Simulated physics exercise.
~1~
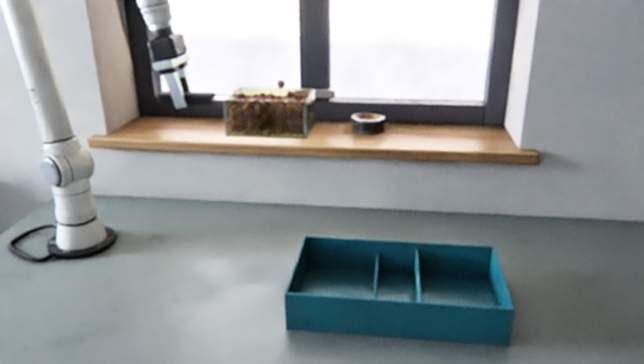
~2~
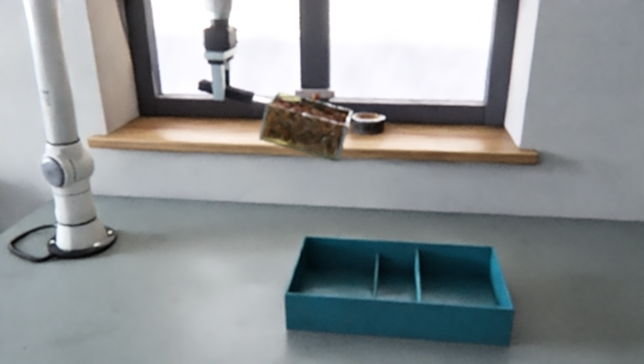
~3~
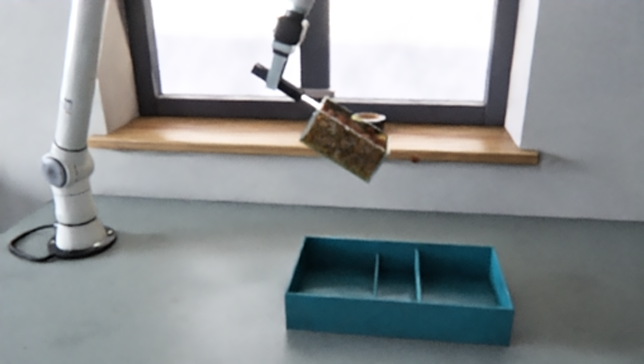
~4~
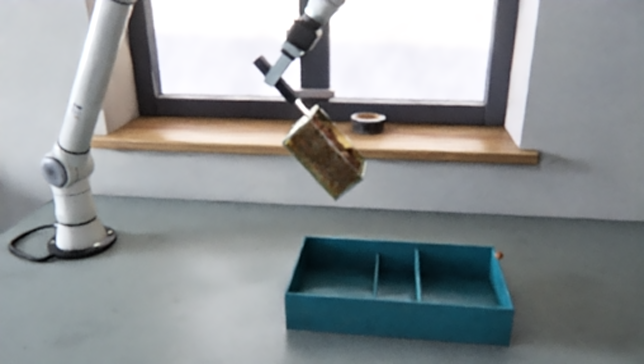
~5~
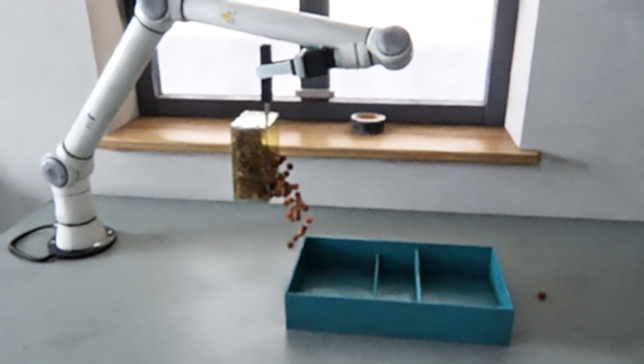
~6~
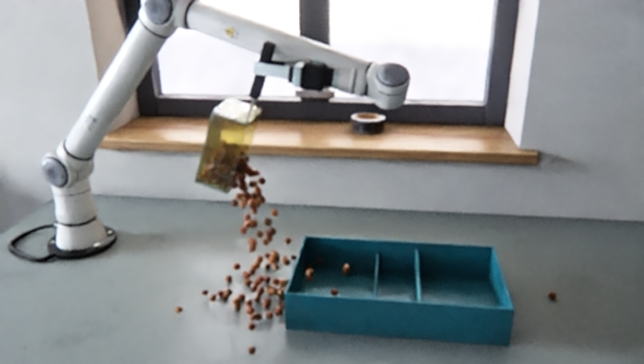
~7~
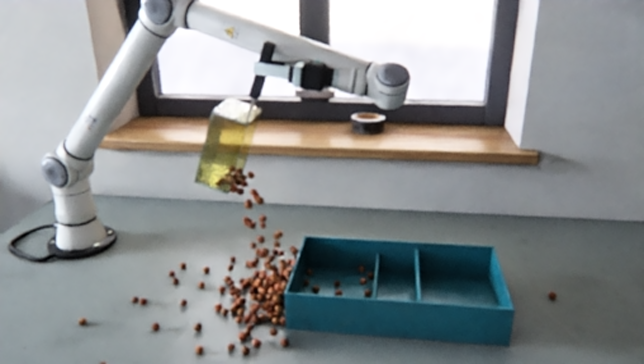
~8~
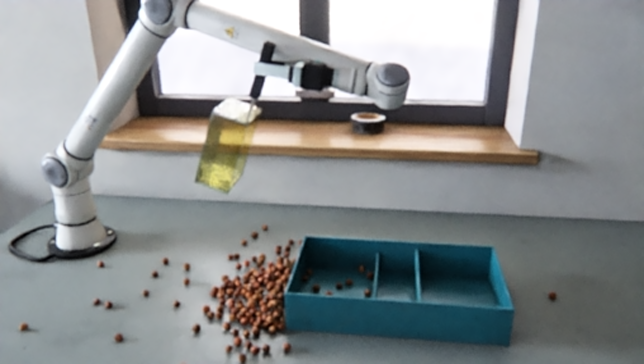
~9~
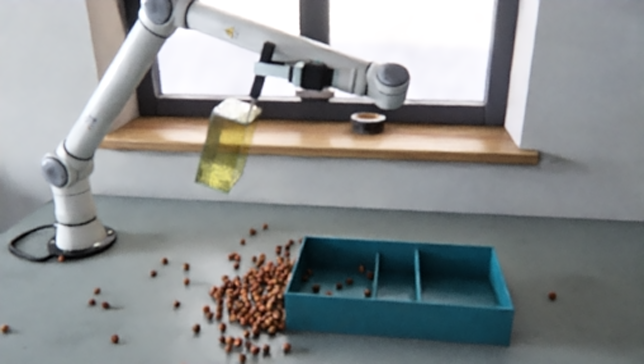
A white robot arm stands at the left of a grey tabletop, seen from the front and slightly above, holding a clear box of brown hazelnuts by a window with a wooden sill. A teal tray with two dividers sits on the table at right, and a small dark round object rests on the sill. The arm carries the box right, tipping it, then swings it back left as it tilts further. Nuts pour out, mostly missing the tray and scattering beside its left end. The emptied box hangs still above a heap, with only a few nuts in the tray's left compartment.
